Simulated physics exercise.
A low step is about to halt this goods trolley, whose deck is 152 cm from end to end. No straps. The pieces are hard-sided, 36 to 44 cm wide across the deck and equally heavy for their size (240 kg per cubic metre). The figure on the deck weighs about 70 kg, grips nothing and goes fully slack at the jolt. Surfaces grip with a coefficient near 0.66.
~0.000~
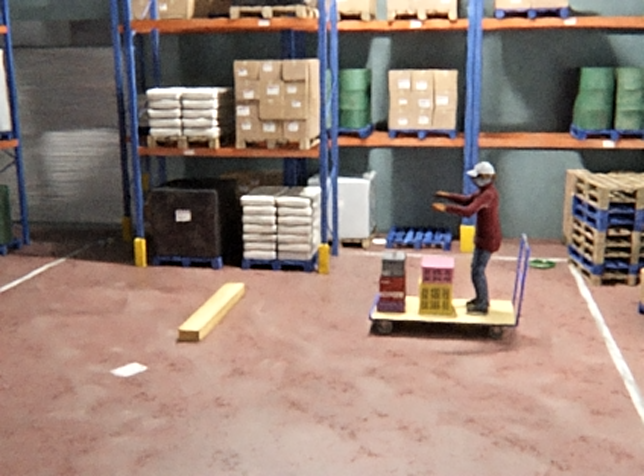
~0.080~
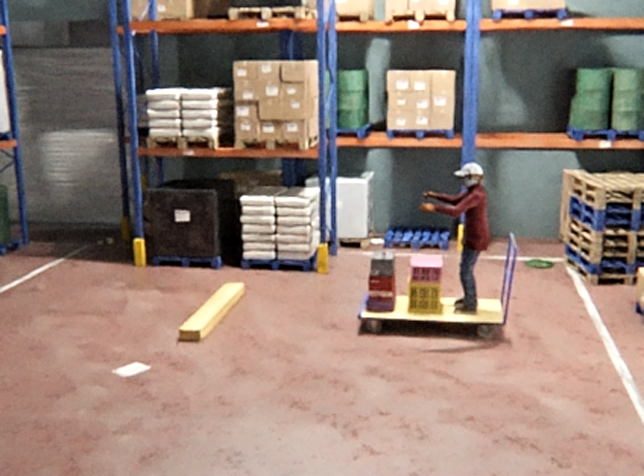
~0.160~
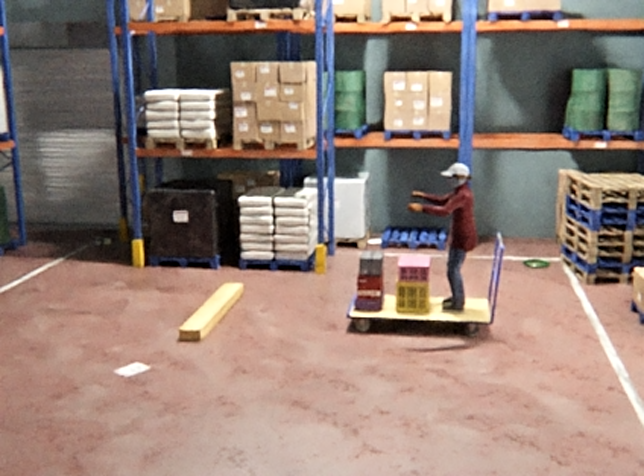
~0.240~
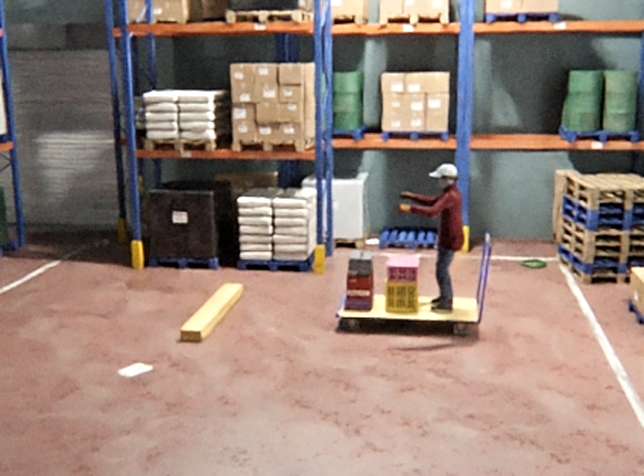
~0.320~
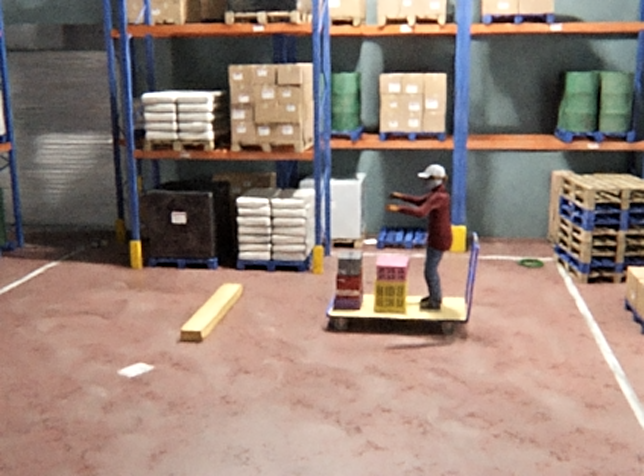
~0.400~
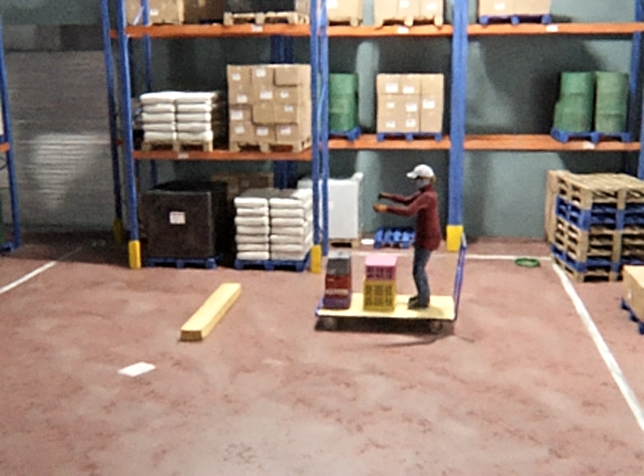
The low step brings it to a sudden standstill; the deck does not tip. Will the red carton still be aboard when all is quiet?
At this pace the red carton comes off.
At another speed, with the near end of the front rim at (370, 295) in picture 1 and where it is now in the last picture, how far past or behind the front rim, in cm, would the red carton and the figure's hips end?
In that case red 20 behind, hips 100 behind.
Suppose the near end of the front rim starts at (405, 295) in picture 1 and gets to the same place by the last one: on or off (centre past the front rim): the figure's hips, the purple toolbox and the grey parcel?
Then hips on, purple on, grey off.
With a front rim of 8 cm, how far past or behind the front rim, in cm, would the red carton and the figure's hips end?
In that case red 30 past, hips 90 behind.
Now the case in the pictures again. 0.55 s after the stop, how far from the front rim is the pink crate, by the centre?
Some 45 cm behind it.
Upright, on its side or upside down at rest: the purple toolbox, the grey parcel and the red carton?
Purple upright, grey on its side, red on its side.
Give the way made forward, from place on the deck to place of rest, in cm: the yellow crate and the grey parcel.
Yellow 20, grey 70.
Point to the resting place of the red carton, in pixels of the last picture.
Around (197, 296).
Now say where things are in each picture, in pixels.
Red carton (393, 284), hips (488, 236), rim corner (370, 317); 184 cm short of the stop, in the first picture.
Red carton (382, 283), hips (476, 236), rim corner (359, 316); 173 cm short of the stop, in the second picture.
Red carton (371, 283), hips (464, 235), rim corner (348, 315); 161 cm short of the stop, in the third picture.
Red carton (360, 283), hips (452, 236), rim corner (338, 315); 150 cm short of the stop, in the fourth picture.
Red carton (350, 283), hips (440, 235), rim corner (327, 314); 138 cm short of the stop, in the fifth picture.
Red carton (339, 282), hips (428, 235), rim corner (316, 314); 127 cm short of the stop. Speed about 1.4 m/s, in the sixth picture.
The wheels strike at 1.28 s.
After 1.83 s the red carton is 4 cm past the rim, tilted 60°, near (212, 277) in the last picture's view.
After 2.28 s the red carton is 23 cm past the rim, tilted 115°, near (197, 296) in the last picture's view.
At rest, 5.3 s, past the rim, red carton and grey parcel; behind it, yellow crate, purple toolbox, pink crate and the figure's hips.
